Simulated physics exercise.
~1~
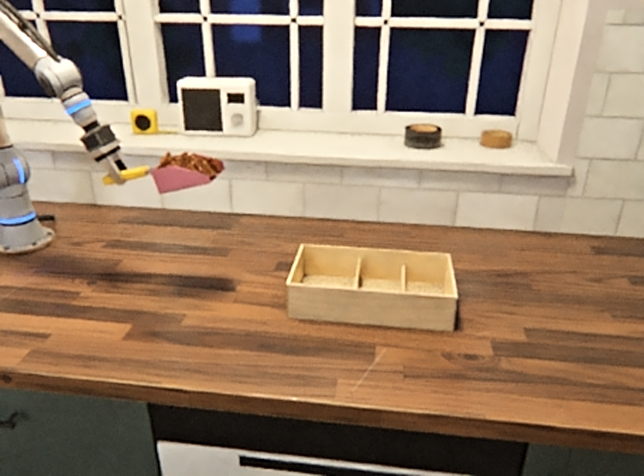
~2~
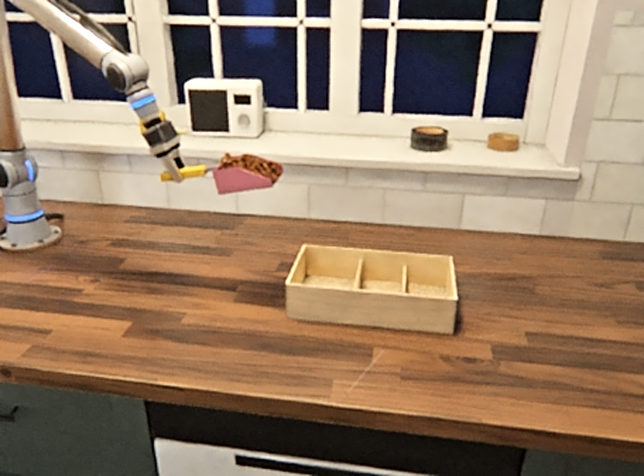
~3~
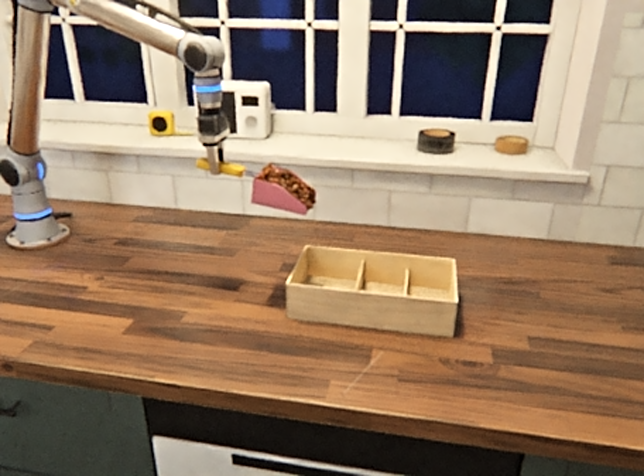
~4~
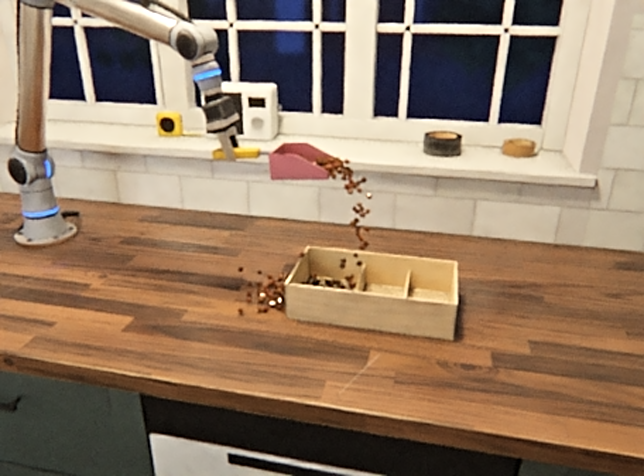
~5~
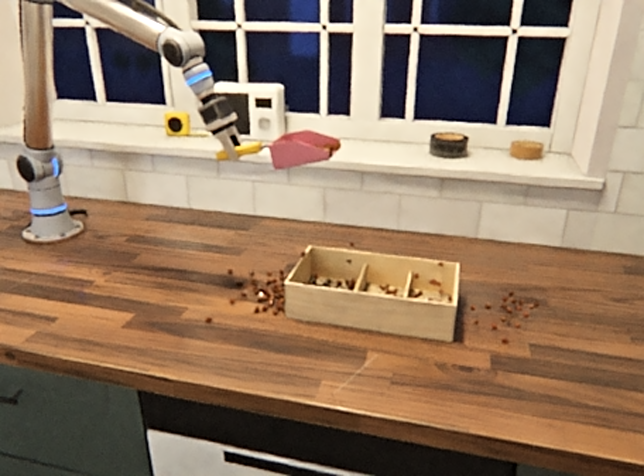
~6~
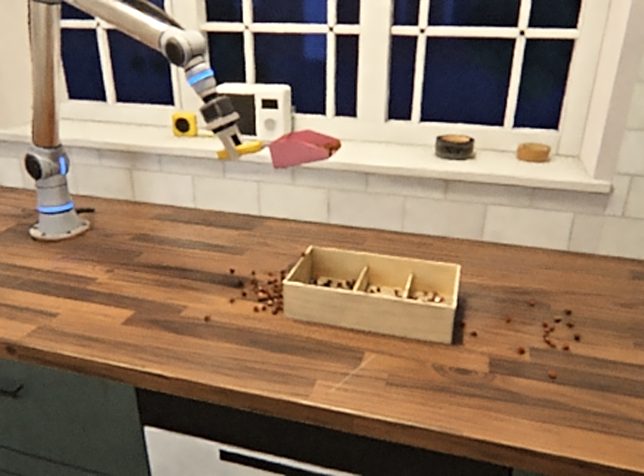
Robot arm carrying a pink scoop of brown pellets rightward, tipping them over a divided wooden box, many scattering on the counter.
